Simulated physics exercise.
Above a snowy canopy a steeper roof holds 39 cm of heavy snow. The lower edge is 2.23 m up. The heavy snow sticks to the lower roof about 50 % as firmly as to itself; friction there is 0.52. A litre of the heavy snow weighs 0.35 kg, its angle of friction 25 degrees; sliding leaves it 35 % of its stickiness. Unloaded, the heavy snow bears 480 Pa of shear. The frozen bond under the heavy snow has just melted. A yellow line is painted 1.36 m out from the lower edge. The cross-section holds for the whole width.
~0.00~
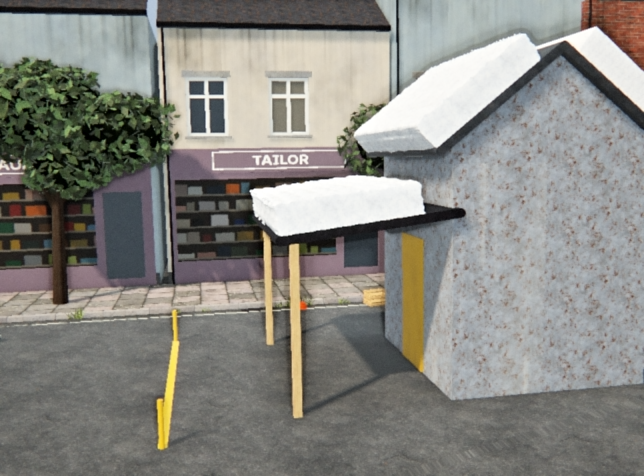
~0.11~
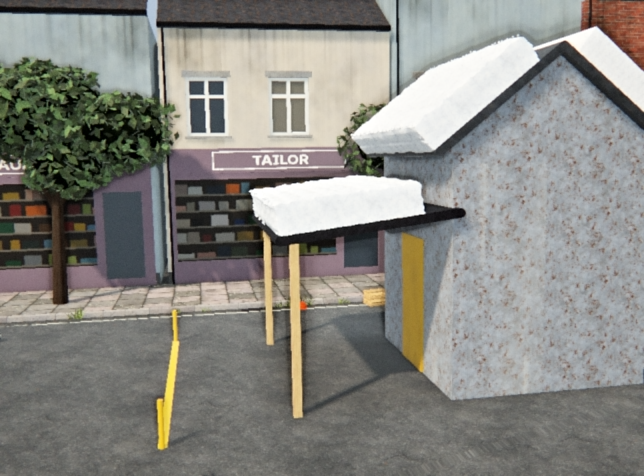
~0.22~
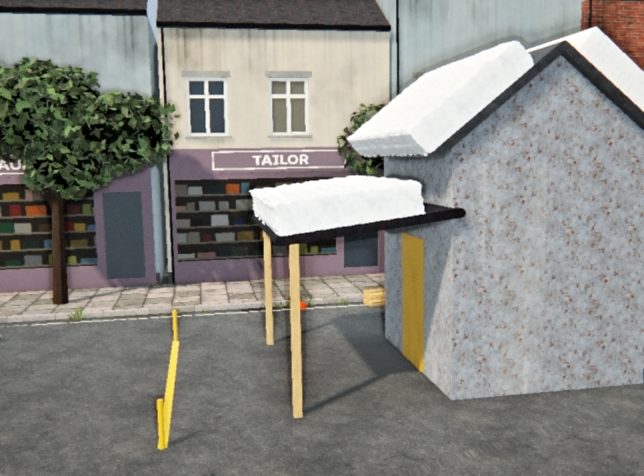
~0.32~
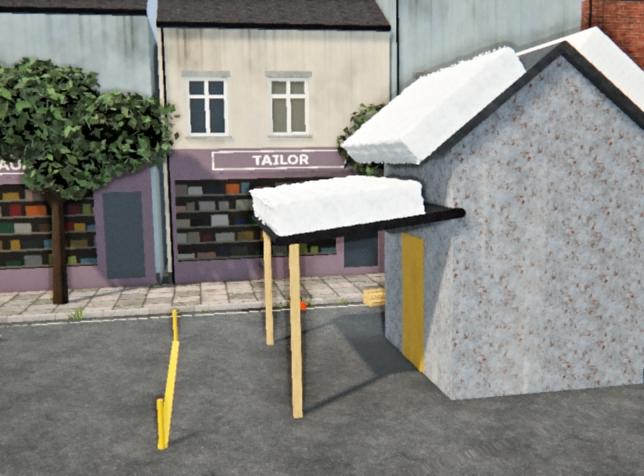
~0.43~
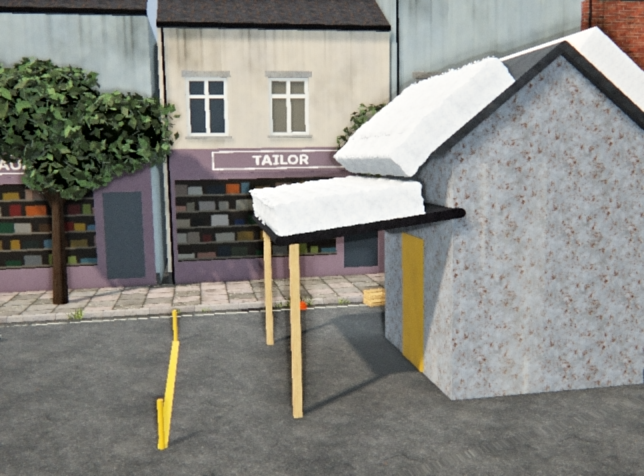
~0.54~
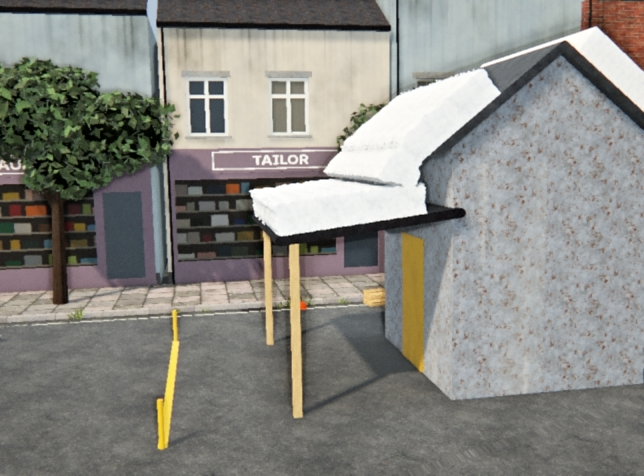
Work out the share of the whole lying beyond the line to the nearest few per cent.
About 1 %.
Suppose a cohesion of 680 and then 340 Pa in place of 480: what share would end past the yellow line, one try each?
In turn about 0 %, 6 %.
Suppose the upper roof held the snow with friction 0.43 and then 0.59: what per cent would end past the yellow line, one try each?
In that order: 0 %, 0 %.
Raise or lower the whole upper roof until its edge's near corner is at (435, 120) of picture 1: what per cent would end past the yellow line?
In that case some 12 per cent.
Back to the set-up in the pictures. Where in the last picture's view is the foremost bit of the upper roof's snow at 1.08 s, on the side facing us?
Around (292, 185).
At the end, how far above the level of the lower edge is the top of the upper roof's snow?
Some 0.9 m.
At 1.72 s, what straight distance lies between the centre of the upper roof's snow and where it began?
Some 2.0 m.
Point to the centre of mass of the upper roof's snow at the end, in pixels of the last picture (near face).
Around (354, 213).
By 1.08 s, none is below the lower edge and 0 % is past the line.
By 1.72 s, 6 % is below the lower edge and 0 % is past the line.
By 2.36 s, 16 % is below the lower edge and 0 % is past the line.
By 3.00 s, 16 % is below the lower edge and 1 % is past the line.
By 3.10 s, at the end, 16 % is below the lower edge and 1 % is past the line.
